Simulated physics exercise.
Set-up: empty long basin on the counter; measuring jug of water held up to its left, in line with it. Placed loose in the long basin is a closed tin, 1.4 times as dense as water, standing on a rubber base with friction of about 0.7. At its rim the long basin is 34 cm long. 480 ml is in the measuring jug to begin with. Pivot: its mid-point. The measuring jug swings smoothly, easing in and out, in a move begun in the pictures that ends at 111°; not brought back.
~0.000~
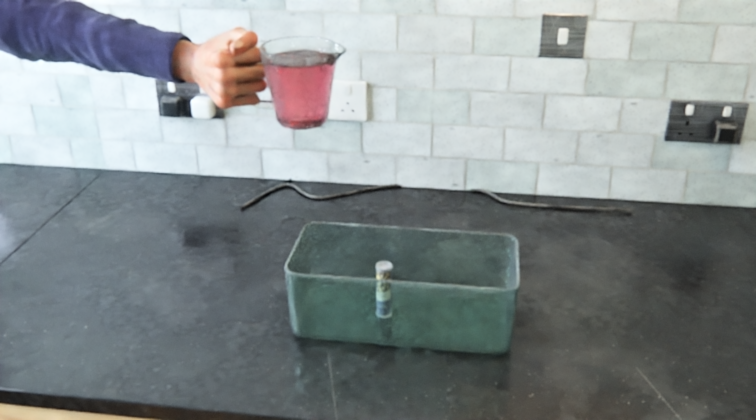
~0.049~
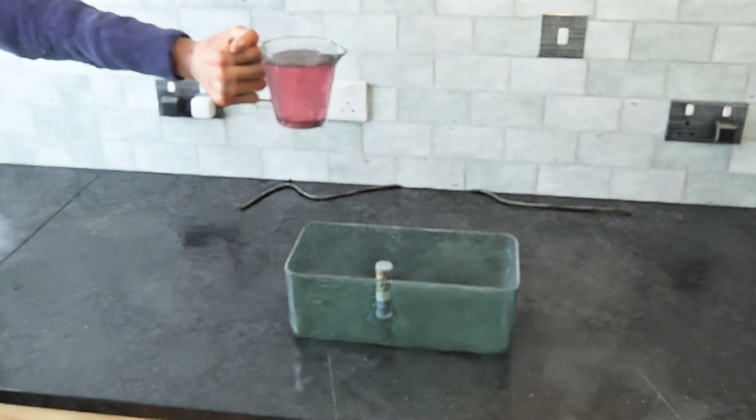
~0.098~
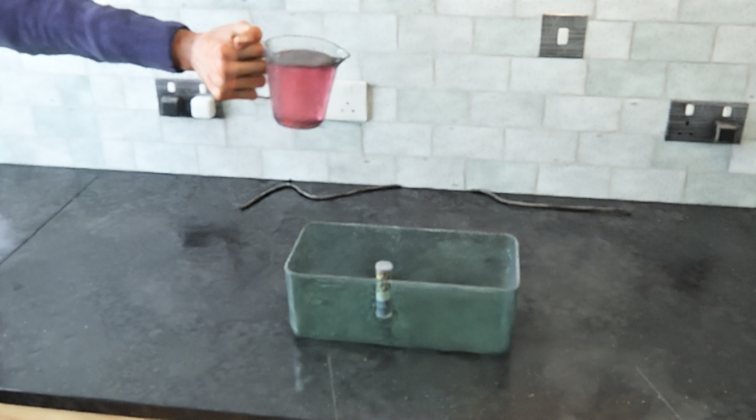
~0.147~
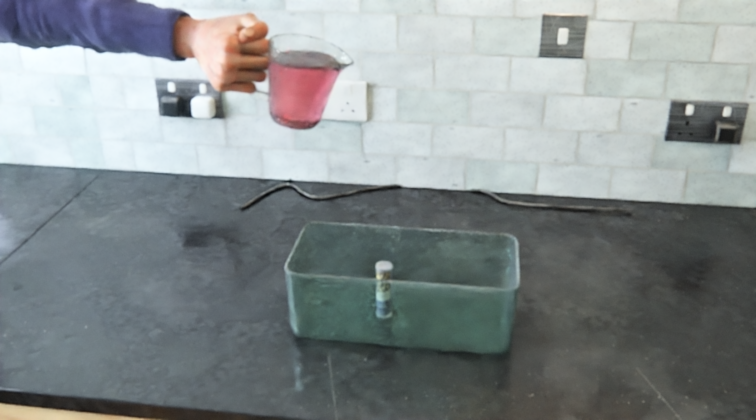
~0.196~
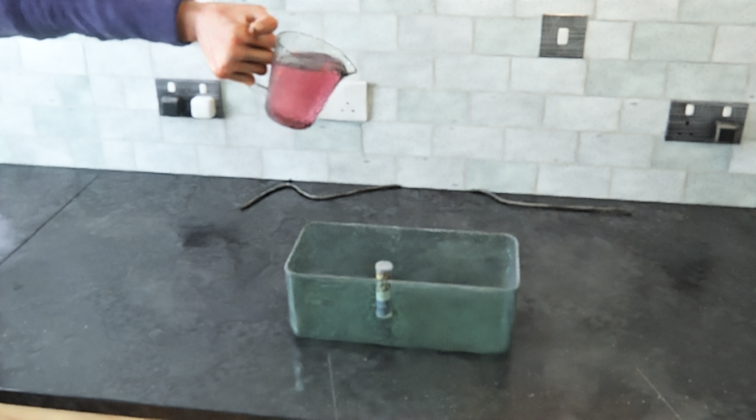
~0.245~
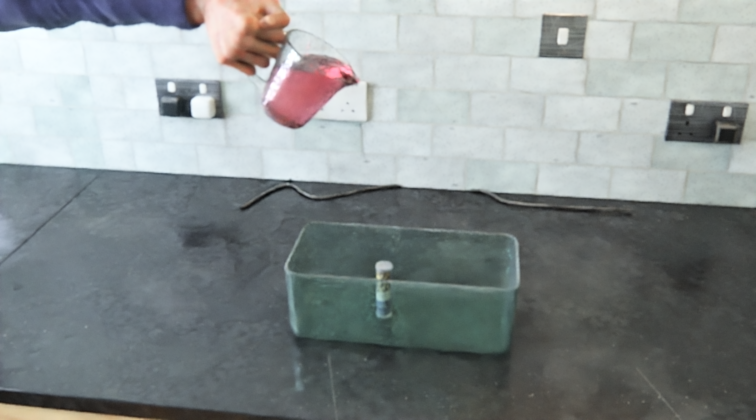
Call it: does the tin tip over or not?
It does not.
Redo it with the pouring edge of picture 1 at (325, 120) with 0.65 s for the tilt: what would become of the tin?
Result: Tin tipped over.
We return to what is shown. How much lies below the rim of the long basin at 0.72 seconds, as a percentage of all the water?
That comes to about 70 percent.
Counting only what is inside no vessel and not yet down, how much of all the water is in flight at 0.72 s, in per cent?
Around 26 percent of it is airborne.
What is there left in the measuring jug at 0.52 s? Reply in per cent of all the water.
Around 42 percent.
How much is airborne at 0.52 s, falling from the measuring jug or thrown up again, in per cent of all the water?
48 %.
After 0.52 s the tilt is 100° and 42 per cent is still to pour; the tin stands where it began.
After 0.72 s the tilt is 111° and 4 per cent is still to pour; the tin stands where it began.
After 0.92 s the tilt is 111° and 0 per cent is still to pour; the tin stands where it began.
After 1.15 s the tilt is 111° and 0 per cent is still to pour; the tin stands where it began.
In the end the tin stands where it began.
